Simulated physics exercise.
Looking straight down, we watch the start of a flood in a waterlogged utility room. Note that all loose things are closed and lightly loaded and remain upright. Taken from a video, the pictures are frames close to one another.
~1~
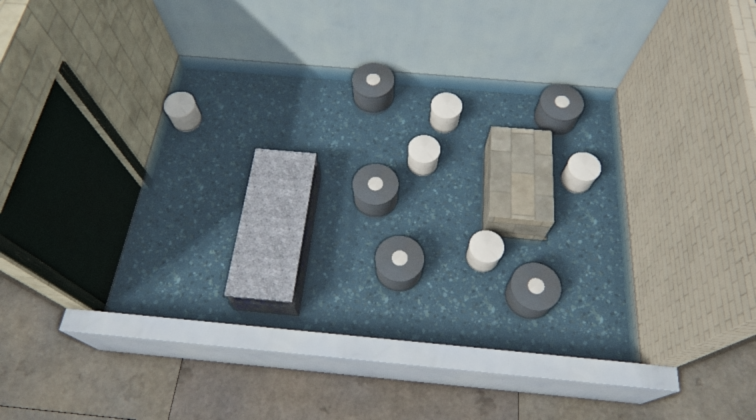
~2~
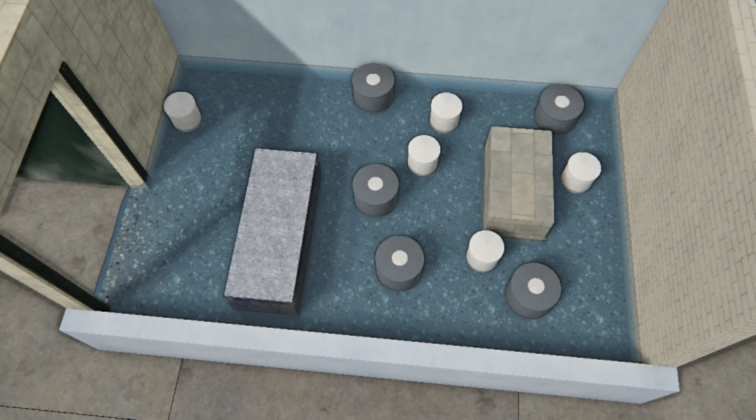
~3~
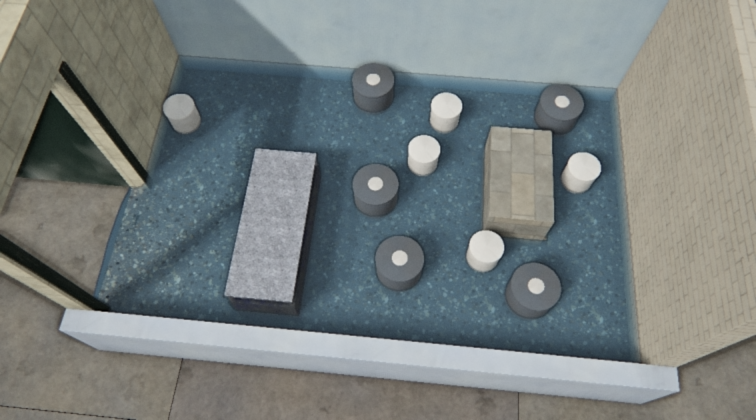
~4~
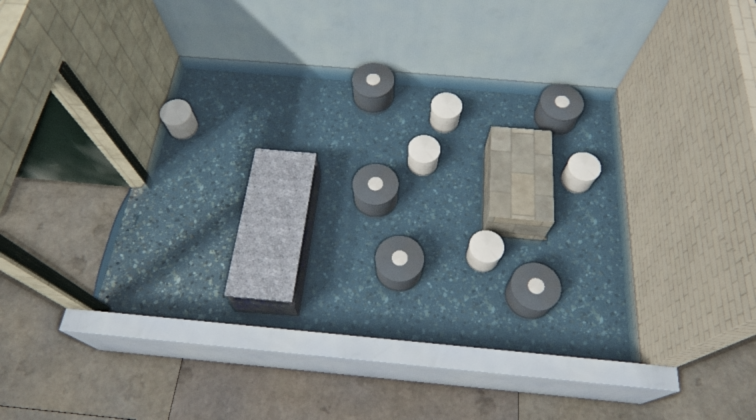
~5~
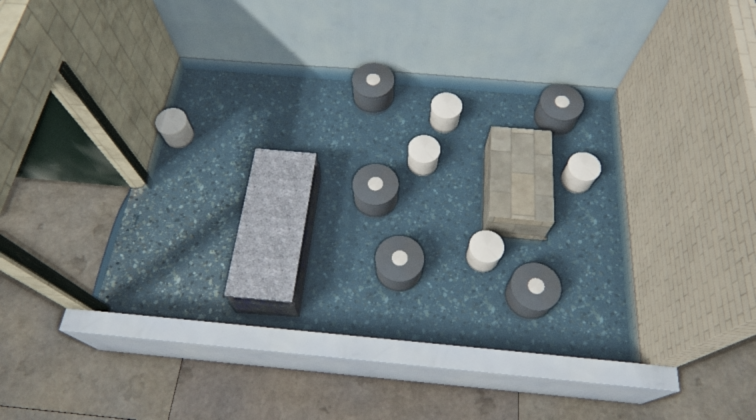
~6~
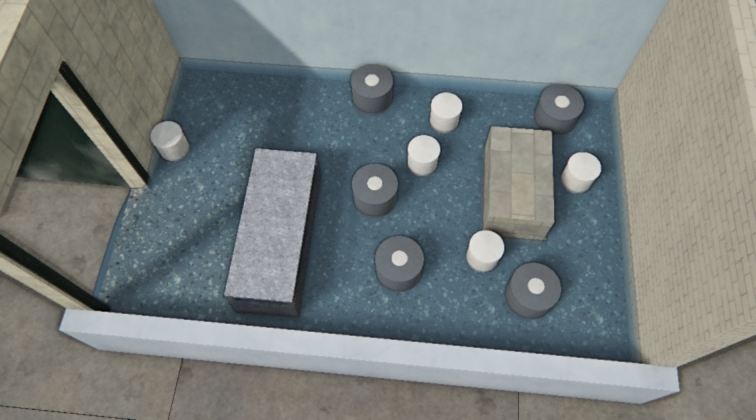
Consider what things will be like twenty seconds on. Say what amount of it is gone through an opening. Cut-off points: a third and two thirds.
My guess is that a middling share is carried off, one to two thirds.
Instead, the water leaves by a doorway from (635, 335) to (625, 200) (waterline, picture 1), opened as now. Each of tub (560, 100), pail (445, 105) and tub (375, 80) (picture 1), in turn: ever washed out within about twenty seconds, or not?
The three come to escape, escape and escape, in that order.
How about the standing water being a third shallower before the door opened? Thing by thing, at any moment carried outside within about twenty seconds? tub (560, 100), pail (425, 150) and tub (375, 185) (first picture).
In sequence they are not removed, removed and removed.
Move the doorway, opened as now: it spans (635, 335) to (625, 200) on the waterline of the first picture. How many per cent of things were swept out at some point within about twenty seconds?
Roughly 90 in a hundred.
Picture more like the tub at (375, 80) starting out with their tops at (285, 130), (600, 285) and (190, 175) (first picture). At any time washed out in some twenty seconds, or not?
In order: Exits; never exits; exits.
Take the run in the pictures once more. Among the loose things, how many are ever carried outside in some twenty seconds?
5 in total.
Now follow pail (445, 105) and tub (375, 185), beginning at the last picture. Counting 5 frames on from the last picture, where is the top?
The first should be near (421, 106), the second near (352, 169).
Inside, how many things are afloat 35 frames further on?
5 in total.
A moment on, 1 of 10 are out; 9 afloat.
Next, 2 of 10 are out; 8 afloat.
Later, 5 of 10 are out; 5 afloat.
In the end, 5 of 10 are out; 5 afloat.
